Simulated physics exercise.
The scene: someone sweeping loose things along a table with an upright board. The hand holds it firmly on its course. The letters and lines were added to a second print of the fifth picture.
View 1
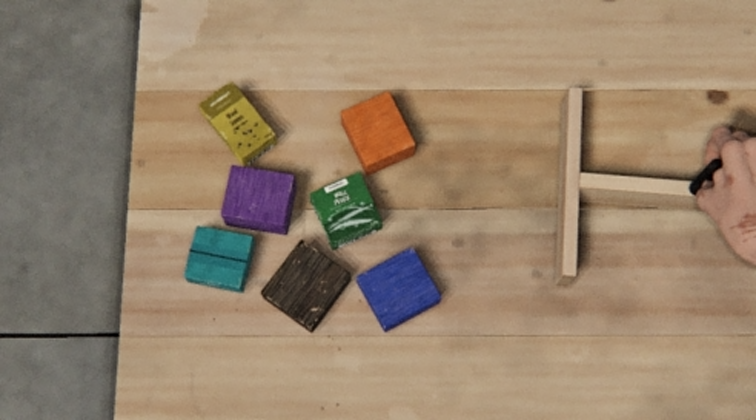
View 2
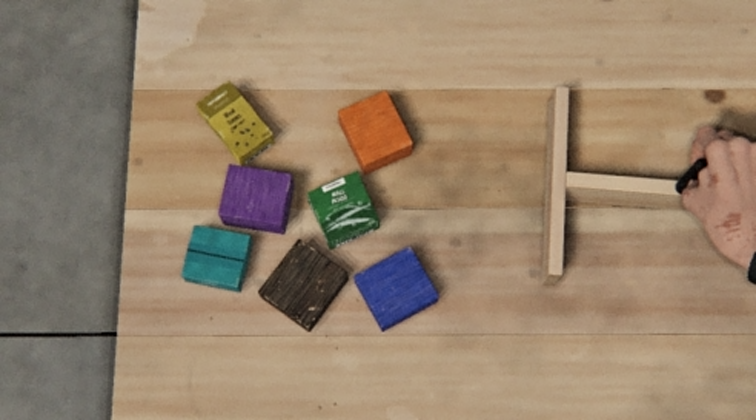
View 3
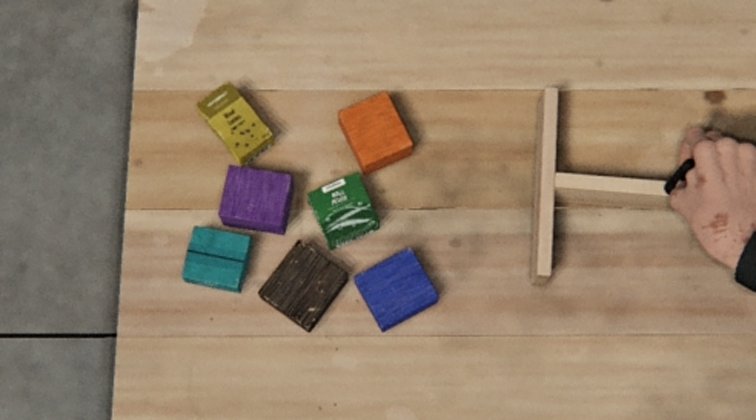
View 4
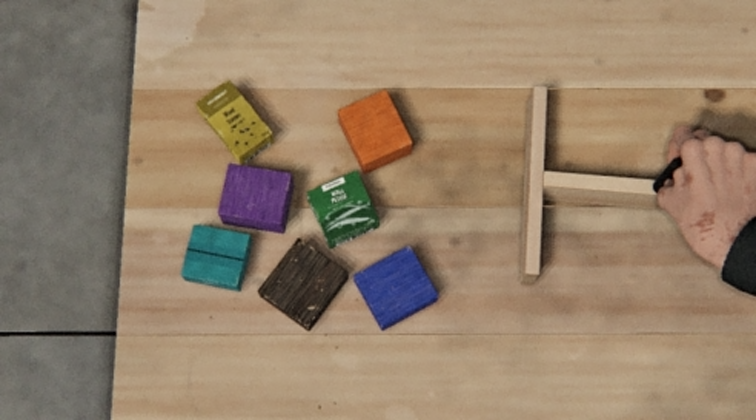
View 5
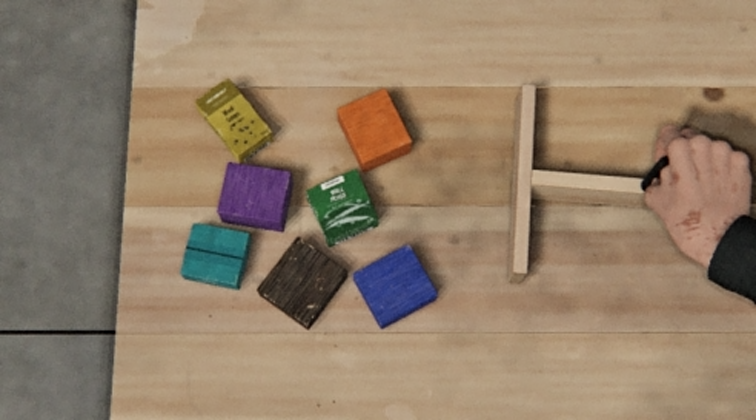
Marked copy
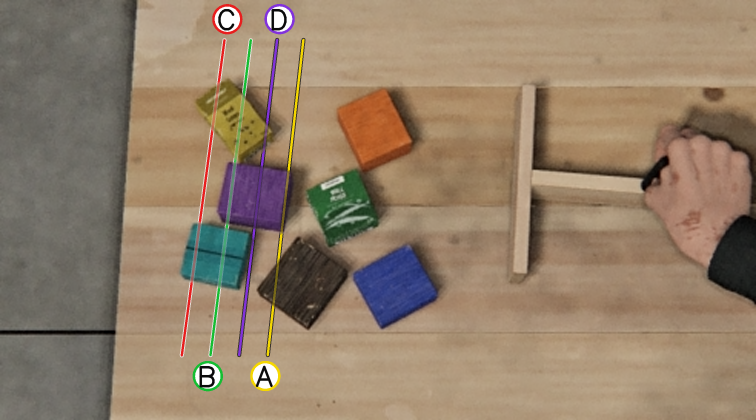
A hand at the right grips the dark end of a T-shaped wooden pusher on a pale plank table, seen from above, with grey floor along the left. Seven things lie loosely grouped at left: a yellow box, purple, turquoise and black blocks, a green box, and orange and blue blocks nearest the board. The hand slides the upright board slowly left a short way, touching nothing, while the group and view stay practically still.
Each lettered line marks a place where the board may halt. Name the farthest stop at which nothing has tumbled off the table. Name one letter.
B is the last safe line.
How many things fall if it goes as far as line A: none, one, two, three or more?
The count is none.
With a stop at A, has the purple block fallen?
No.
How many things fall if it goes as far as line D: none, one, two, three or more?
In all, none.
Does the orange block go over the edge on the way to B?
No.
On the marked copy, A at (286, 190); B at (231, 190); C at (204, 191); D at (259, 190).
Following B. Soon after the start, board (418, 176); blue block (373, 296); turquoise box (217, 256).
Later, board (312, 176); turquoise box (208, 256); purple block (215, 198).
In the end, board (232, 177); turquoise box (129, 256); purple block (138, 197); nothing has fallen.
As for the rest, A is safe but short; C drops the purple block and turquoise box; D is safe but short.
